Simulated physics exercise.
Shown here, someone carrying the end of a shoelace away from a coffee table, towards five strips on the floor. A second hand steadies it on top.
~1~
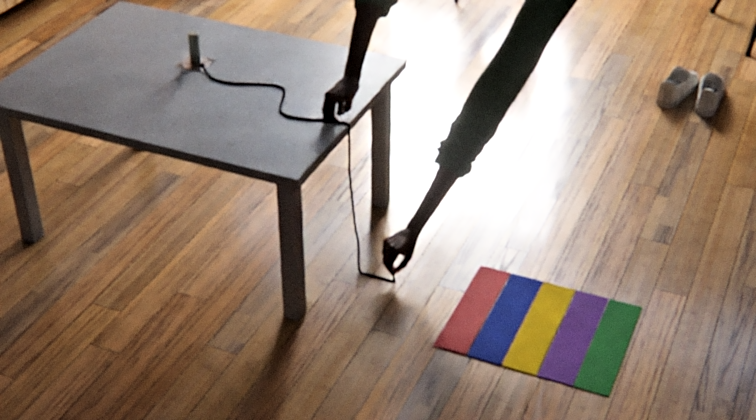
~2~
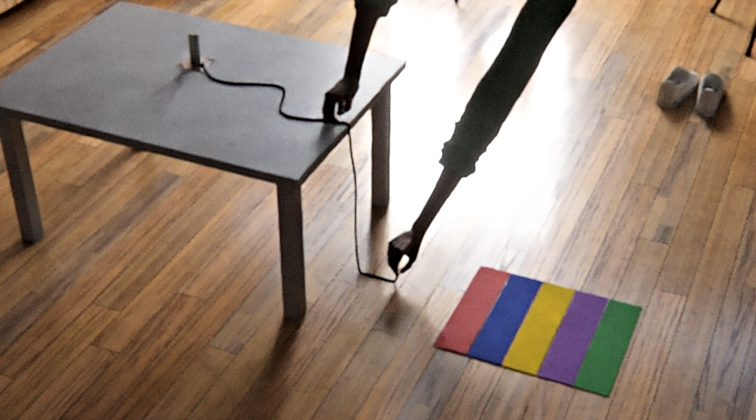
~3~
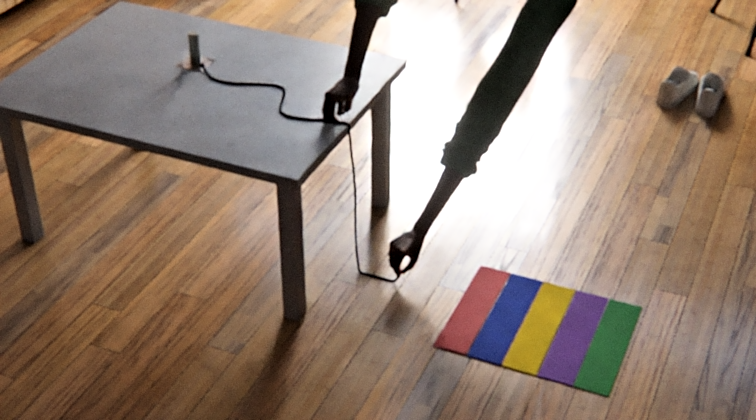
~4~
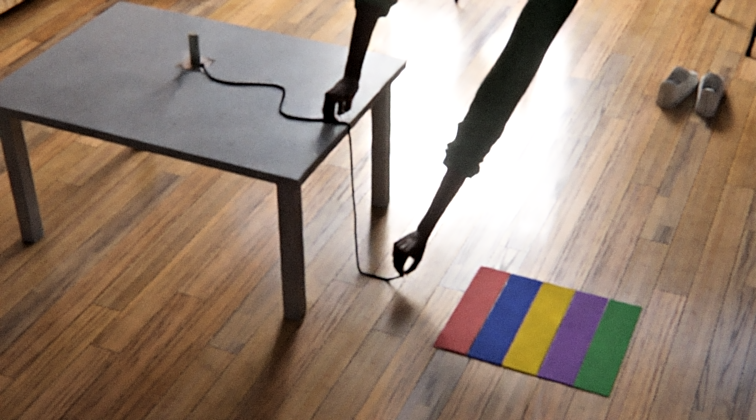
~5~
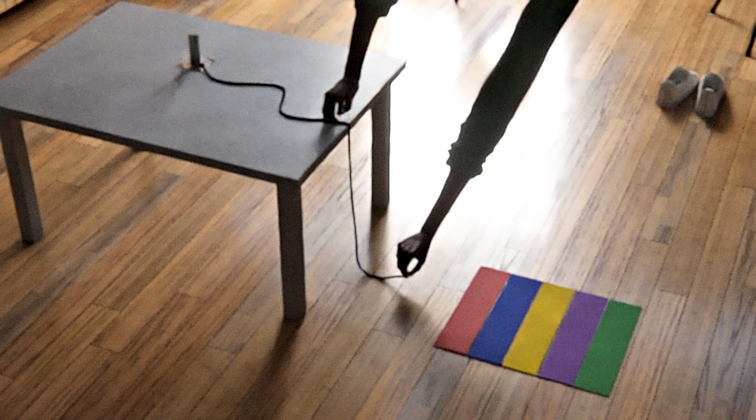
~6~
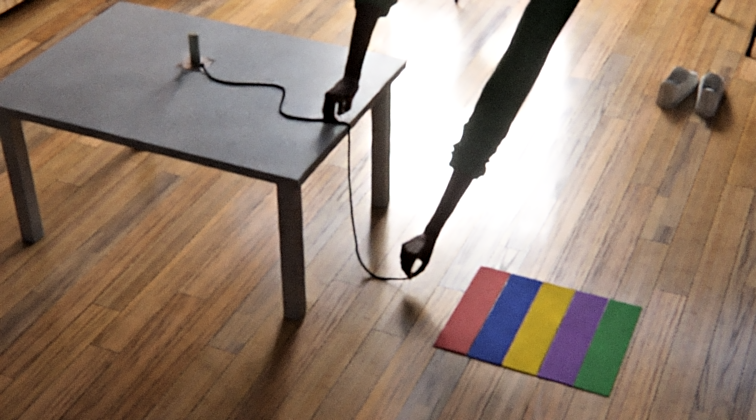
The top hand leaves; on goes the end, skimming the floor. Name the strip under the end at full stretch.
It gets as far as the yellow strip.
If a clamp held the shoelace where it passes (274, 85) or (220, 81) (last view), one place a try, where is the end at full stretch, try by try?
About (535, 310) and (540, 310).
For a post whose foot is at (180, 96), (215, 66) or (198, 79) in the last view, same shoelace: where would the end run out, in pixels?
Try by try, around (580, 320), (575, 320) and (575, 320).
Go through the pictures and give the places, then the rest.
In the first frame, end (395, 272); red (458, 335); blue (492, 344); yellow (526, 354); purple (562, 364); green (598, 375).
In the second frame, end (399, 273); shoelace through (213, 78) (280, 87) (293, 117) (350, 139) (356, 203) (357, 259).
In the third frame, end (401, 273).
In the fourth frame, end (404, 274); shoelace through (213, 78) (280, 87) (293, 117) (350, 139) (354, 203) (357, 259).
In the fifth frame, end (408, 275).
In the sixth frame, end (412, 276); shoelace through (213, 78) (280, 87) (293, 117) (349, 139) (351, 202) (359, 259).
A little later, end near (486, 296); over red.
Next, end near (524, 306); over blue.
When it is tight, end near (546, 312); over yellow. The yellow one.
